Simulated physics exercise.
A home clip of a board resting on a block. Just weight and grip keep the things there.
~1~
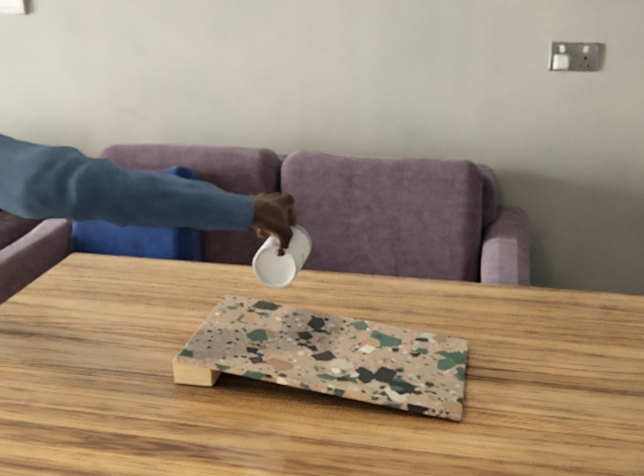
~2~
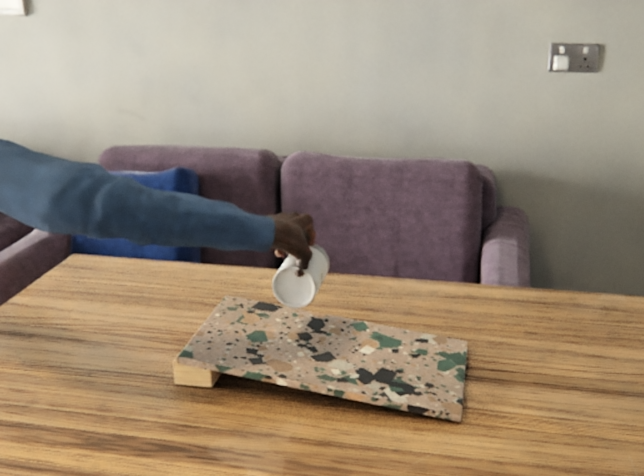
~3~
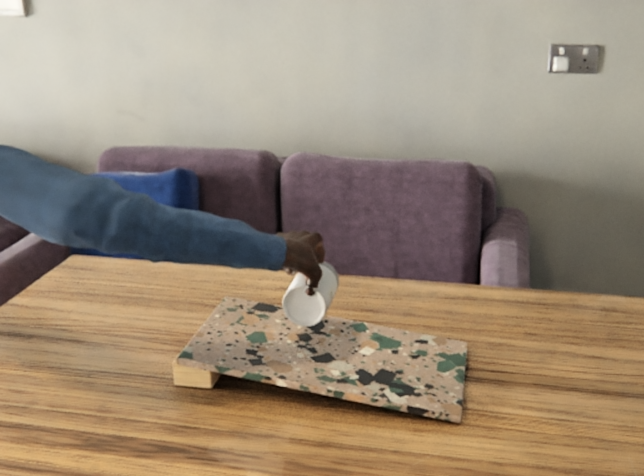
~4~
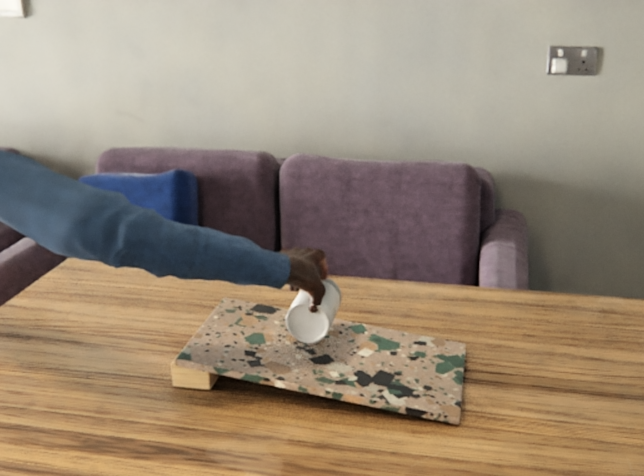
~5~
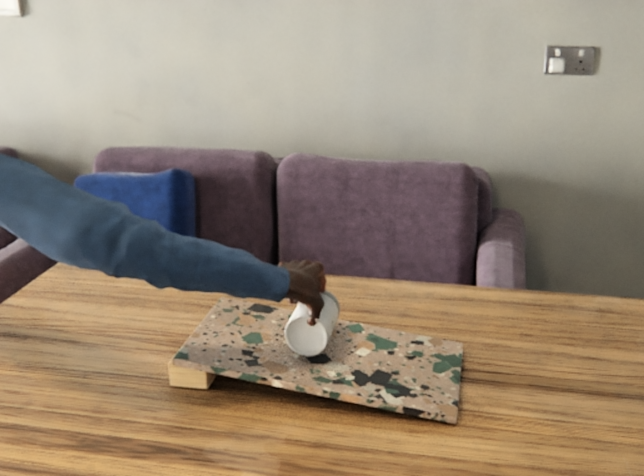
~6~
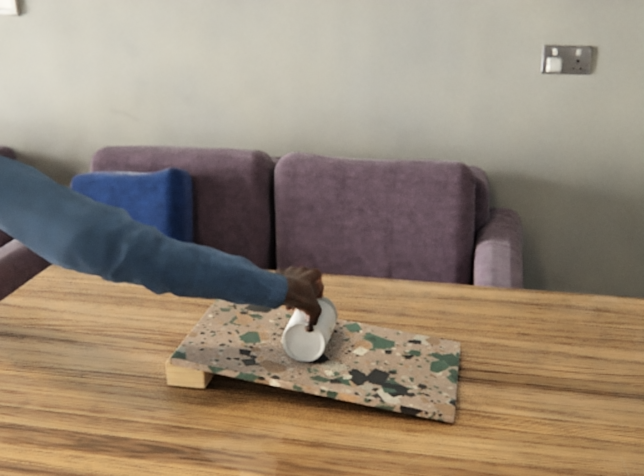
The footage shows a patterned board propped on a block on a wooden table as a blue-sleeved arm reaches from the left, lowers a white jar rightward onto the board on its side, and keeps holding it.
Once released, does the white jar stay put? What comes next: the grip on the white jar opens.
No, turns out it travels lower.
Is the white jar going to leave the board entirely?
White jar - gone from the top.
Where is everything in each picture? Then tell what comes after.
In the first picture, on its way; white jar (284, 255).
In the second picture, on its way; white jar (302, 274).
In the third picture, on its way; white jar (312, 292).
In the fourth picture, on its way; white jar (315, 308).
In the fifth picture, on its way; white jar (313, 321).
In the sixth picture, set down, still held; white jar (311, 327).
Then, 1.20 s later than the last frame, white jar now off the board.
Then, 2.20 s later than the last frame, things are still on the move.
When it is over, off the board, white jar. The white jar goes downhill.
